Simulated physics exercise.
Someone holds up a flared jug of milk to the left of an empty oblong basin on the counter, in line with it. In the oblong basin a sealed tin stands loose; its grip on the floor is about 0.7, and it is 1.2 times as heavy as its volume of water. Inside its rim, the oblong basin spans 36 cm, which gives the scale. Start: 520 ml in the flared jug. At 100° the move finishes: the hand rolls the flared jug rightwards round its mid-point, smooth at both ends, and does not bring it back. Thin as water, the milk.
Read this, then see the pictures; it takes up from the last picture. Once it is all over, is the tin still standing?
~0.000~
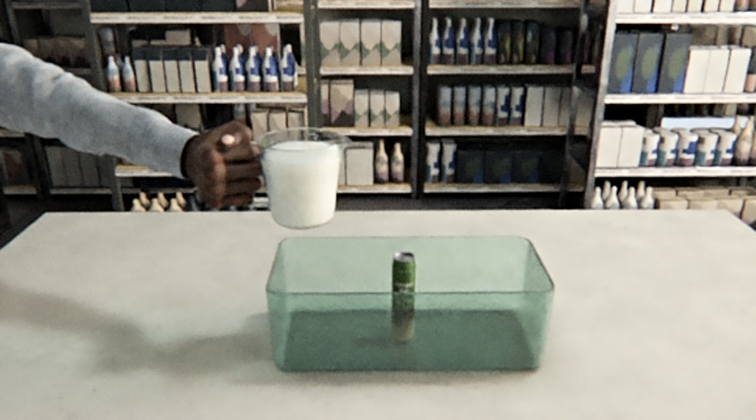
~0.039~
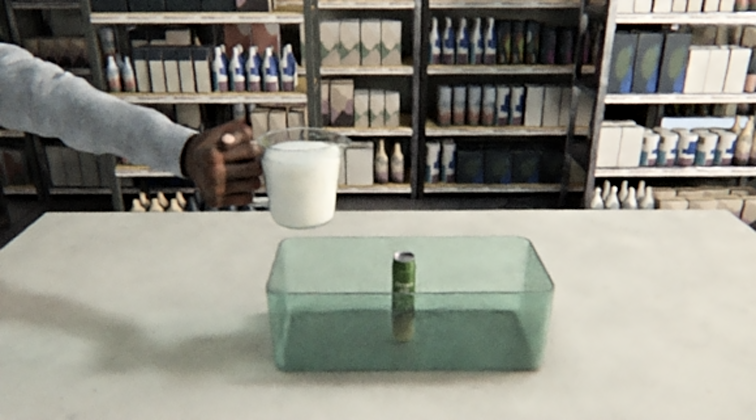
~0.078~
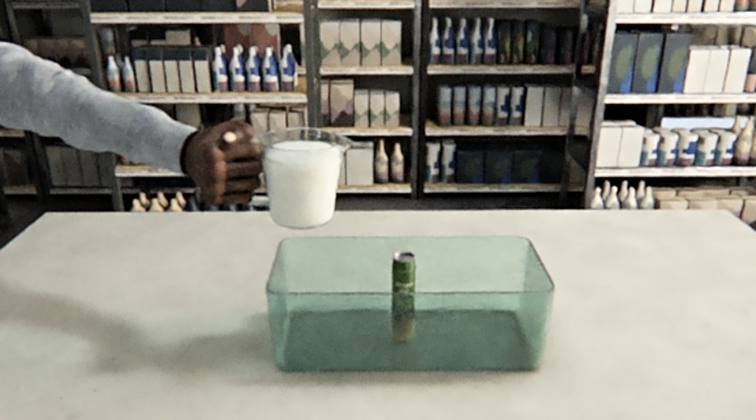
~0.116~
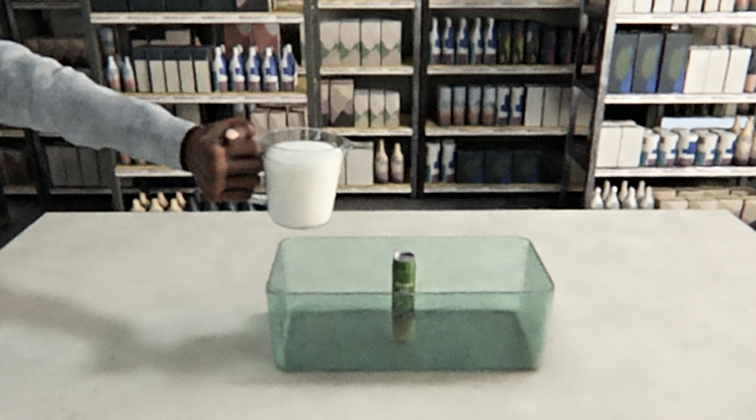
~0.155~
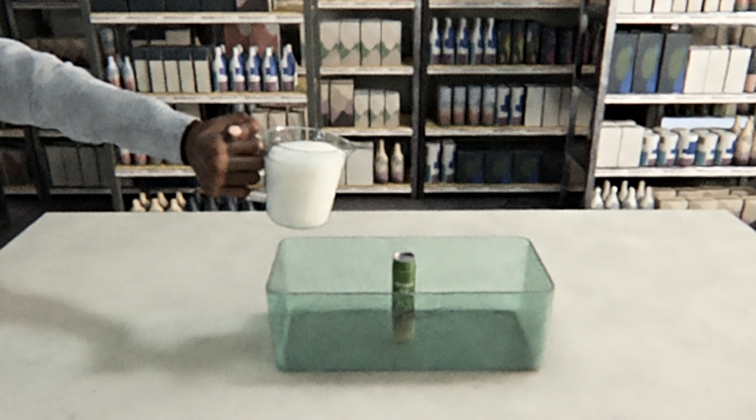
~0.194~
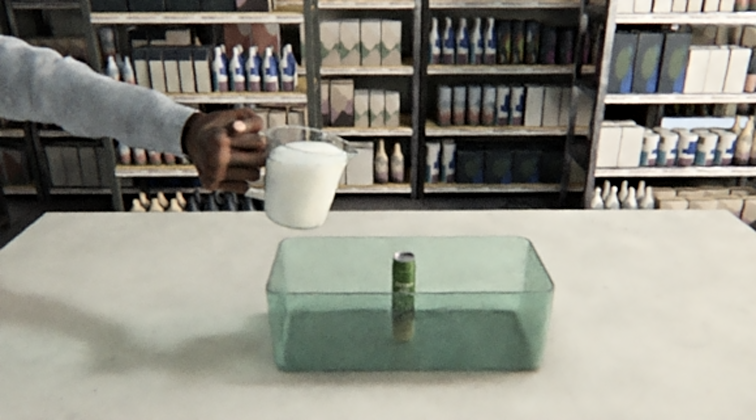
My bet is it won't last.
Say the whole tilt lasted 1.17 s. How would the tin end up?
Tips over.
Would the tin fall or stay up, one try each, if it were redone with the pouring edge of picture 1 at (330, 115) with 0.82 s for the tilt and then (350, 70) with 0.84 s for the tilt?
Try 1: Still standing; try 2: Still standing.
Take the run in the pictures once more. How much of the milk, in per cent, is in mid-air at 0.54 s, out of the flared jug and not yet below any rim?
About 24 per cent.
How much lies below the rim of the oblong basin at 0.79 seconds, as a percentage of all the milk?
Around 62 parts in a hundred.
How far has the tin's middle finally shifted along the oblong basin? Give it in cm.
Roughly 8.5 cm.
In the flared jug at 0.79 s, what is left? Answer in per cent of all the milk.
I reckon near 20 per cent still sits there.
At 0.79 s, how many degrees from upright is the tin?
Lean: Around 0° from upright.
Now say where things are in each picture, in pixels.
In the first picture, tilt 0°; pouring edge (351, 140); surface from (263, 151) to (340, 150); the oblong basin's rim runs from (274, 265) to (541, 263); the tin's top is at (404, 260).
In the second picture, tilt 1°; pouring edge (351, 141); surface from (264, 151) to (340, 151).
In the third picture, tilt 2°; pouring edge (352, 142); surface from (265, 150) to (341, 152).
In the fourth picture, tilt 5°; pouring edge (354, 144); surface from (266, 149) to (342, 152).
In the fifth picture, tilt 8°; pouring edge (356, 148); surface from (268, 150) to (344, 153).
In the sixth picture, tilt 13°; pouring edge (359, 152); surface from (269, 152) to (348, 153).
Then, 0.54 s in, the tilt is 71° and 72 per cent is still to pour; the tin stands where it began.
Then, 0.79 s in, the tilt is 99° and 20 per cent is still to pour; the tin stands where it began.
Then, 1.05 s in, the tilt is 100° and 1 per cent is still to pour; the tin leans 48°.
Then, 1.34 s in, the tilt is 100° and 0 per cent is still to pour; the tin lies on its side.
Finally, the tin lies on its side.
